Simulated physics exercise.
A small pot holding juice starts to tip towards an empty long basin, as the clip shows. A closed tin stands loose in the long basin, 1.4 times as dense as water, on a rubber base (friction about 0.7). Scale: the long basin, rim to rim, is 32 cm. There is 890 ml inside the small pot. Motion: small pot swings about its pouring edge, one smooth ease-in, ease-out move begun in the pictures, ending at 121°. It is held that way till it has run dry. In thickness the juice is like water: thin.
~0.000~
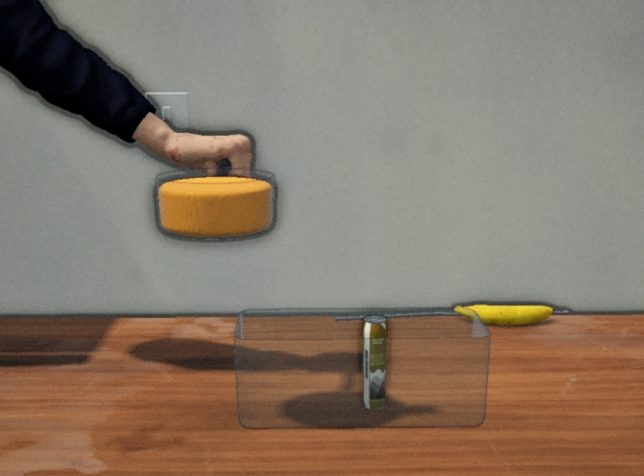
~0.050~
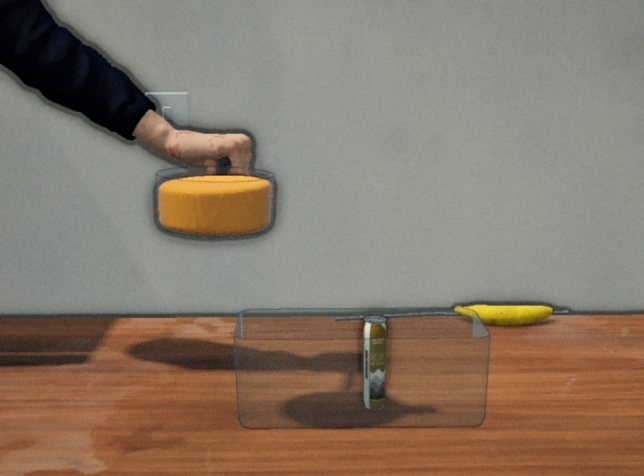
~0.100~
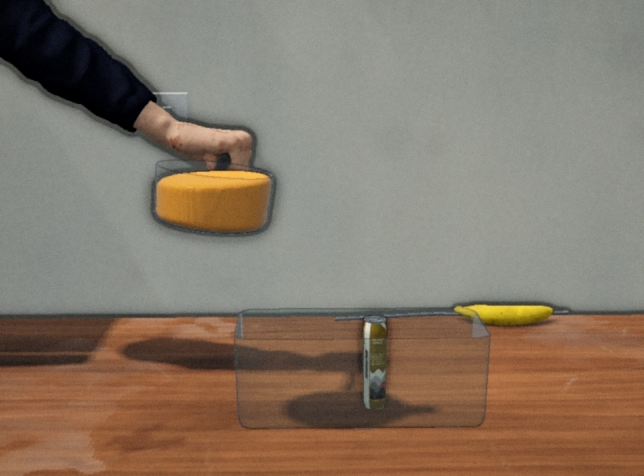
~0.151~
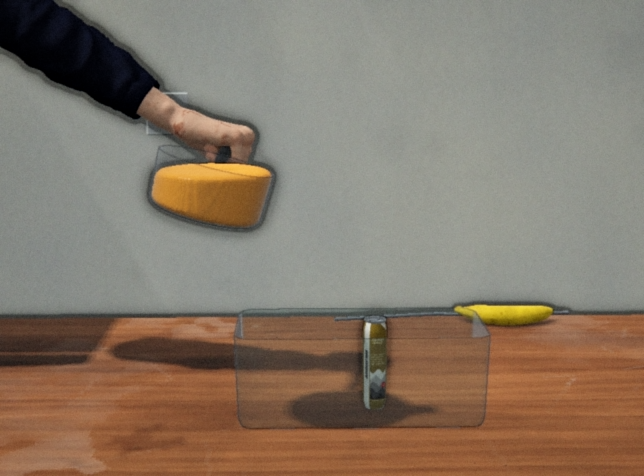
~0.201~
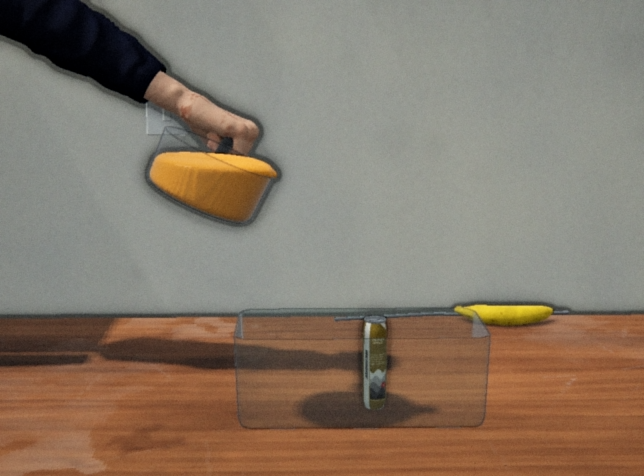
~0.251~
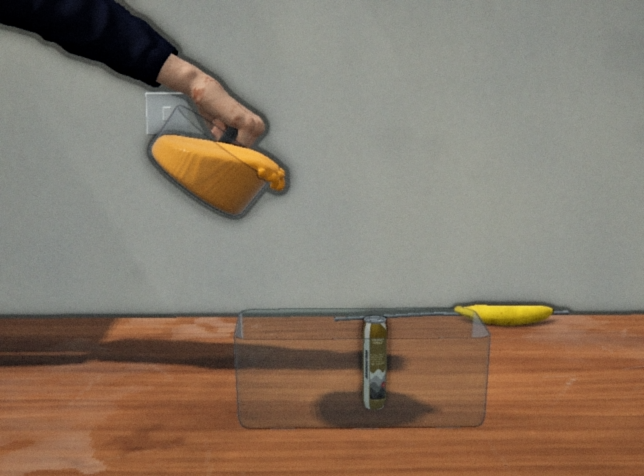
Above a wooden table, a hand held a small clear pot of orange juice still, then tilted it rightward until juice bulged over its edge, above a clear basin with an upright tin inside.
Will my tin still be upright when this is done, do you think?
It is left standing.
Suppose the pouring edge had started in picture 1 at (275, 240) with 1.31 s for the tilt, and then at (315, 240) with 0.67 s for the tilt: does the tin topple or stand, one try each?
Run one: It tumbles. Run two: It does not tip.
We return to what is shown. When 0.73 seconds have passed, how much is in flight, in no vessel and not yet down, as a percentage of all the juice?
Something like 12 per cent of the total.
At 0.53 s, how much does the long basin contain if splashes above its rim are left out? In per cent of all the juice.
I'd put it near 10 percent.
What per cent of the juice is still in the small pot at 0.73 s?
Around 0 in a hundred is still there.
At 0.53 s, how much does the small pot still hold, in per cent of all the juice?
Close to 20 in a hundred.
After 0.53 s the tilt is 108° and 21 per cent is still to pour; the tin stands where it began.
After 0.73 s the tilt is 121° and 0 per cent is still to pour; the tin stands where it began.
After 0.94 s the tilt is 121° and 0 per cent is still to pour; the tin stands where it began.
After 1.17 s the tilt is 121° and 0 per cent is still to pour; the tin stands where it began.
In the end the tin stands where it began.
